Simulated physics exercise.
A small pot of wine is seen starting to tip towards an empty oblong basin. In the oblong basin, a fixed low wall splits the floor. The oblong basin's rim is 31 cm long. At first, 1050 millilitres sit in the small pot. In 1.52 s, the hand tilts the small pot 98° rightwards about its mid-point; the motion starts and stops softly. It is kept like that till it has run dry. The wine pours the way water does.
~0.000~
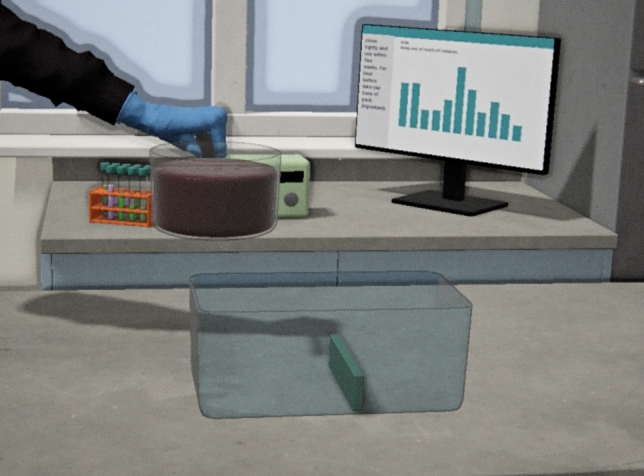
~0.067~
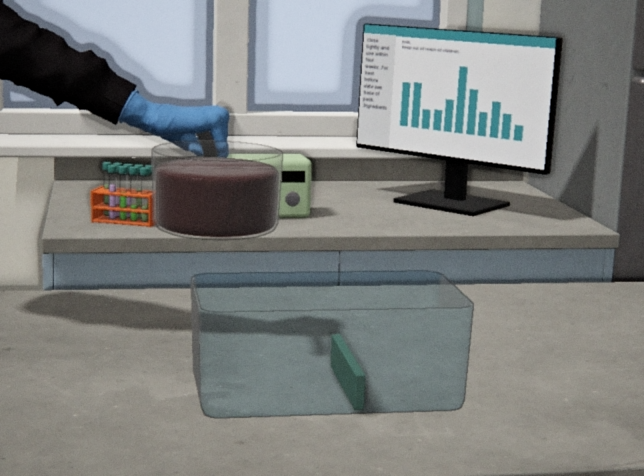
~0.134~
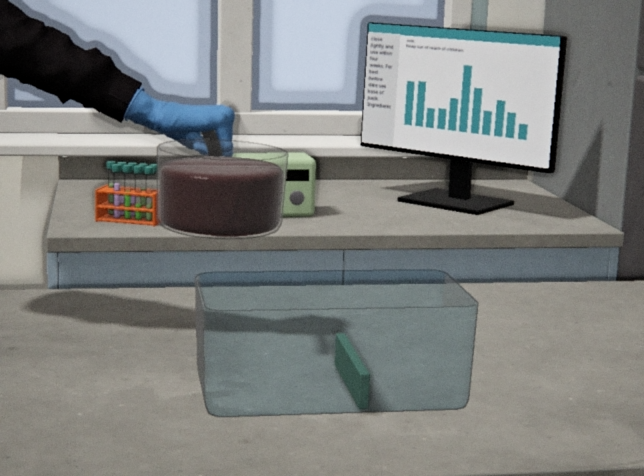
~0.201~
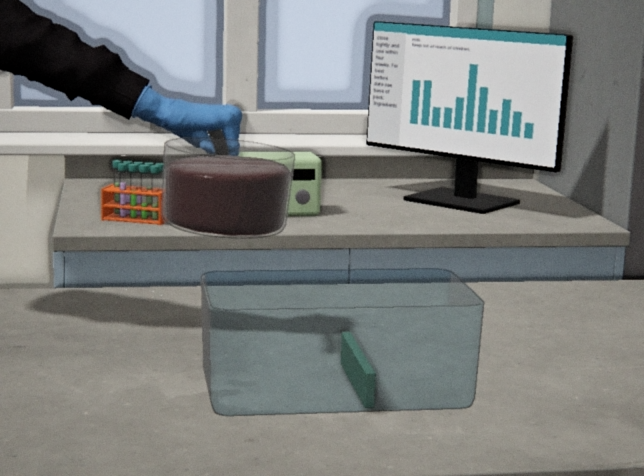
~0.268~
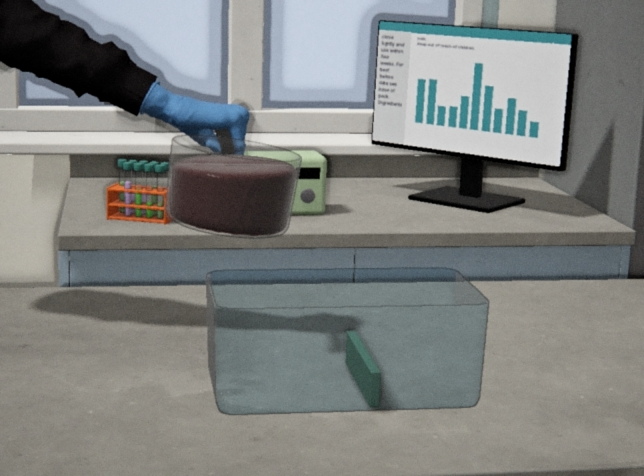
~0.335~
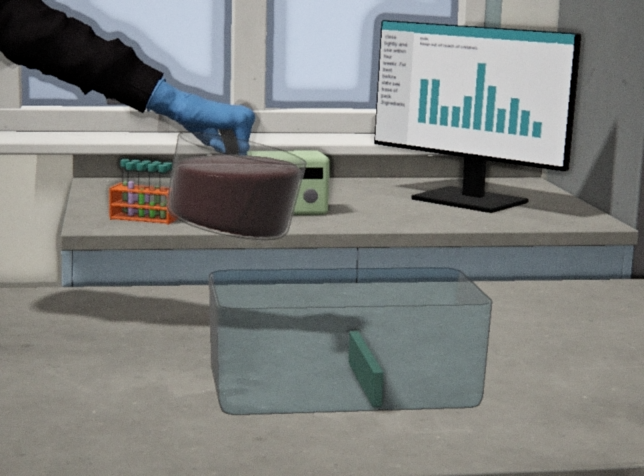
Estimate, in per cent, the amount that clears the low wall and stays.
Roughly 39 percent.
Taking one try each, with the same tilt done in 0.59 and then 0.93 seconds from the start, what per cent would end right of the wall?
Respectively about 15 and 30 percent.
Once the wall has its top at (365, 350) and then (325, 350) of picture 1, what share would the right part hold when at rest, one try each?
Respectively 5 and 65 %.
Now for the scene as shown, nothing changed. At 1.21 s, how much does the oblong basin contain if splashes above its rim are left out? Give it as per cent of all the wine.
Close to 70 in a hundred.
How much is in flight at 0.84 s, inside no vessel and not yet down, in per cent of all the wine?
Some 20 per cent.
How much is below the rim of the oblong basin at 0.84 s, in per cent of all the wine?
Roughly 9 percent.
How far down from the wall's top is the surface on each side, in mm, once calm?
20 mm left, 22 mm right.
After 0.84 s the tilt is 57° and 71 per cent is still to pour, 7 is left of the wall and 2 right of it.
After 1.21 s the tilt is 88° and 21 per cent is still to pour, 32 is left of the wall and 38 right of it.
After 1.60 s the tilt is 98° and 3 per cent is still to pour, 56 is left of the wall and 39 right of it.
After 2.02 s the tilt is 98° and 0 per cent is still to pour, 60 is left of the wall and 39 right of it.
In the end 61 per cent lies left of the wall, 39 right of it and 0 outside.
